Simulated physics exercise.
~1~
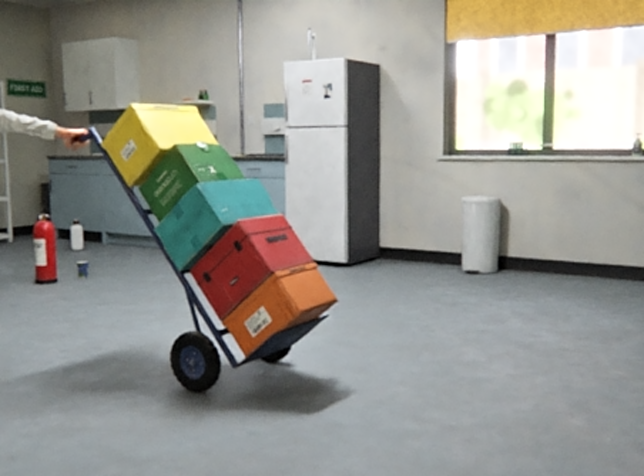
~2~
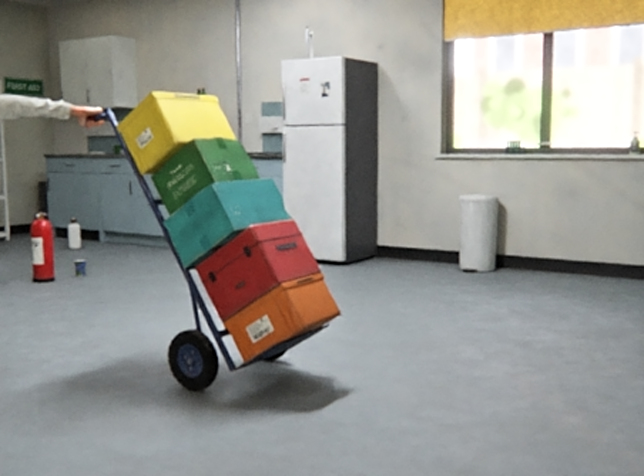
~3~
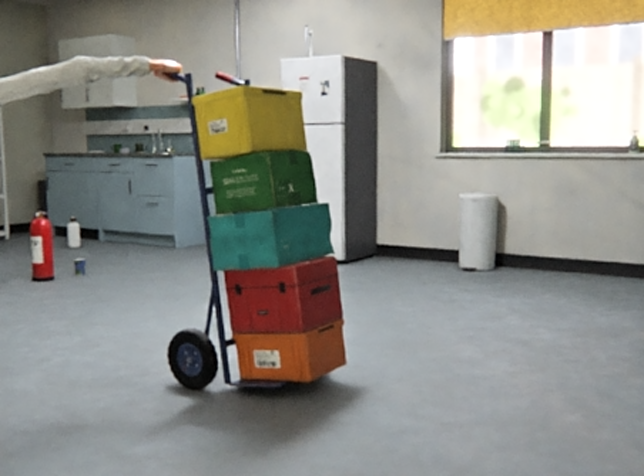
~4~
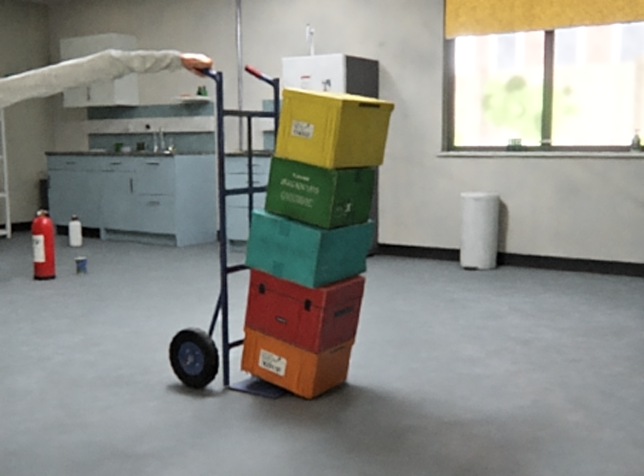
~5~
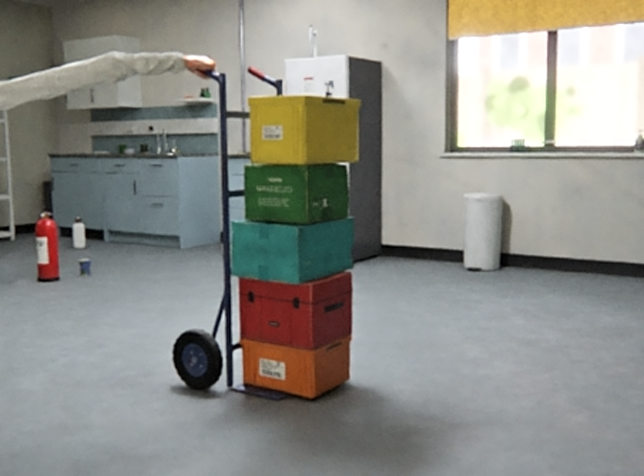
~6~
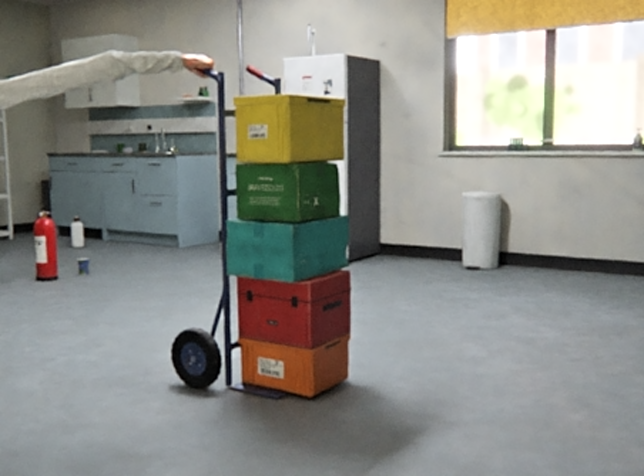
Kitchen area, a hand tilting a loaded hand truck upright, its five colourful stacked boxes lurching forward, then settling back, still stacked.
